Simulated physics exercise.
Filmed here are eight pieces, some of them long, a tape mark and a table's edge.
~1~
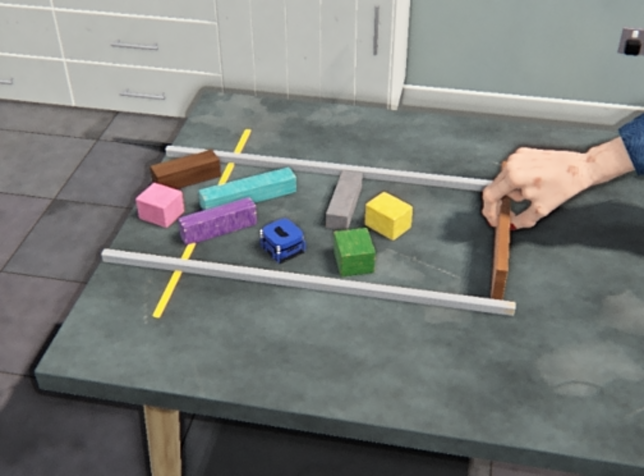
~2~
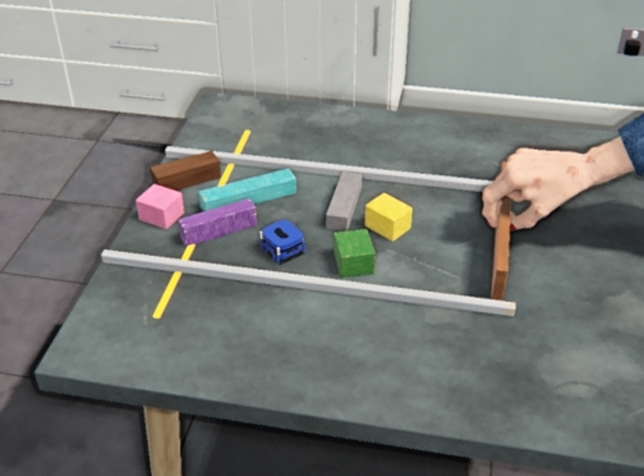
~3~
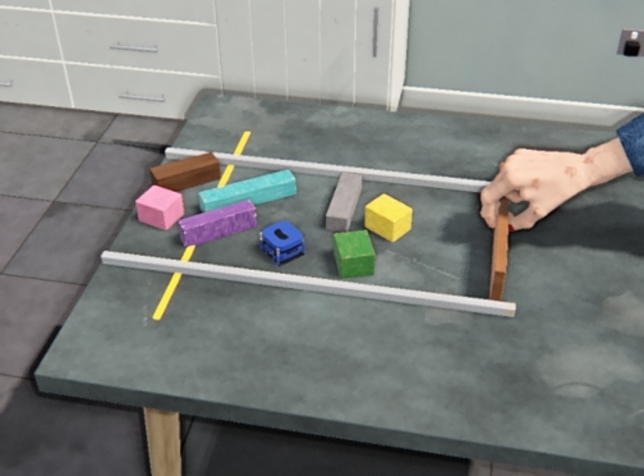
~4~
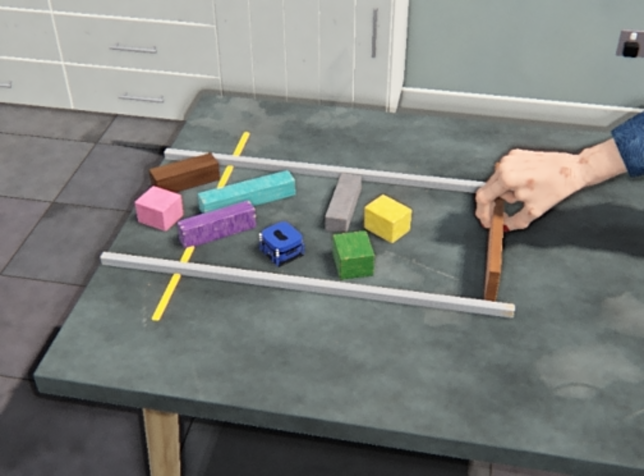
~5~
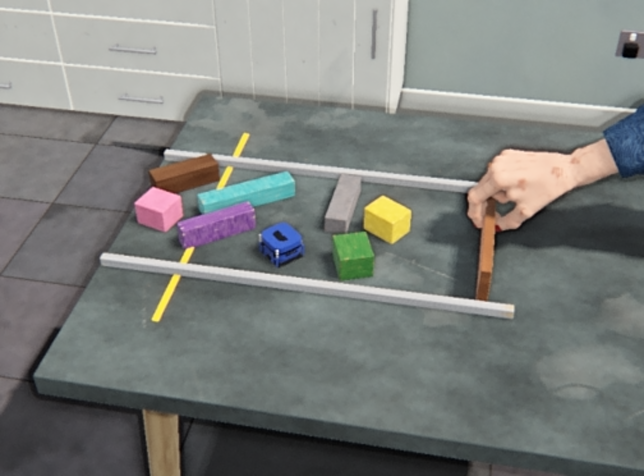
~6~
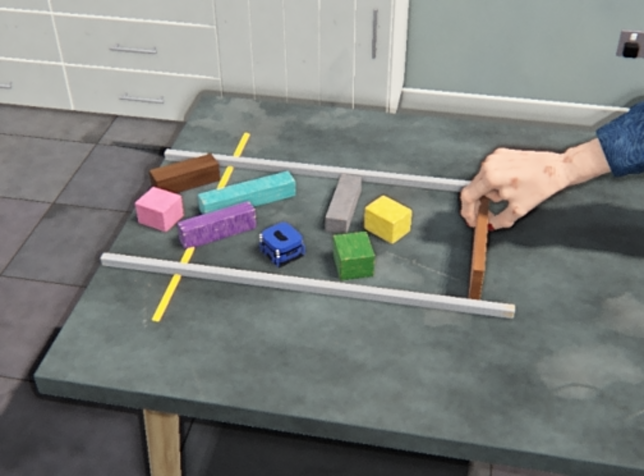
A hand in a blue denim sleeve grips a small upright brown board at the right of a dark grey table, seen from above at an angle in a room with white cabinets. Between two pale rails lie pink, brown, turquoise and purple blocks near a yellow tape line at left, with blue, grey, green and yellow pieces nearer the middle. The hand slides the board slightly left, while the pieces stay practically still.
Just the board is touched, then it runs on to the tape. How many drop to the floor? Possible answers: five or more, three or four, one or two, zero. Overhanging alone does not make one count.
The count that comes down will most likely be a single one or two.
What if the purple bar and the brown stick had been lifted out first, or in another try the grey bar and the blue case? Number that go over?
The number is 0 for the first case and 0 for the second.
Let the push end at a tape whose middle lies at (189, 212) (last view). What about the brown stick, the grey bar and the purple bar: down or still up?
Taking each: The brown stick topples, the grey bar holds its spot, the purple bar topples.
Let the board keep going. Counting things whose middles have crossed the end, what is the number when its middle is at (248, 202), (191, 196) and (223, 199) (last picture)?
First 0, then 3, then 0.
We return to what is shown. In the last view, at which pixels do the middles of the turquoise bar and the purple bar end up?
First (169, 178), then (131, 217).
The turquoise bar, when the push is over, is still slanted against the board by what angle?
Close to 40°.
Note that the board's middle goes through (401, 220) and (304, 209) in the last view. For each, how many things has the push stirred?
By then 1, and later 5.
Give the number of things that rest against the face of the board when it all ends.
3 are in contact with it.
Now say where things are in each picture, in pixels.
In the first frame, pink block (160, 205); brown stick (186, 172); purple bar (218, 221); board (502, 228); tape (208, 211).
In the second frame, brown stick (186, 172); board (502, 229).
In the third frame, purple bar (218, 224); yellow block (388, 218).
In the fourth frame, pink block (159, 209); turquoise bar (247, 194).
In the fifth frame, brown stick (185, 175); green block (353, 256).
In the sixth frame, pink block (160, 210); brown stick (185, 175); purple bar (217, 225); board (481, 229); tape (208, 214).
Soon after, none off yet; pink block at rest near (160, 210); brown stick at rest near (185, 175); purple bar at rest near (217, 225).
After that, none off yet; pink block at rest near (160, 210); brown stick at rest near (185, 175); purple bar moving near (208, 225).
In the end, the number that fall off is one or two; gone, pink block.
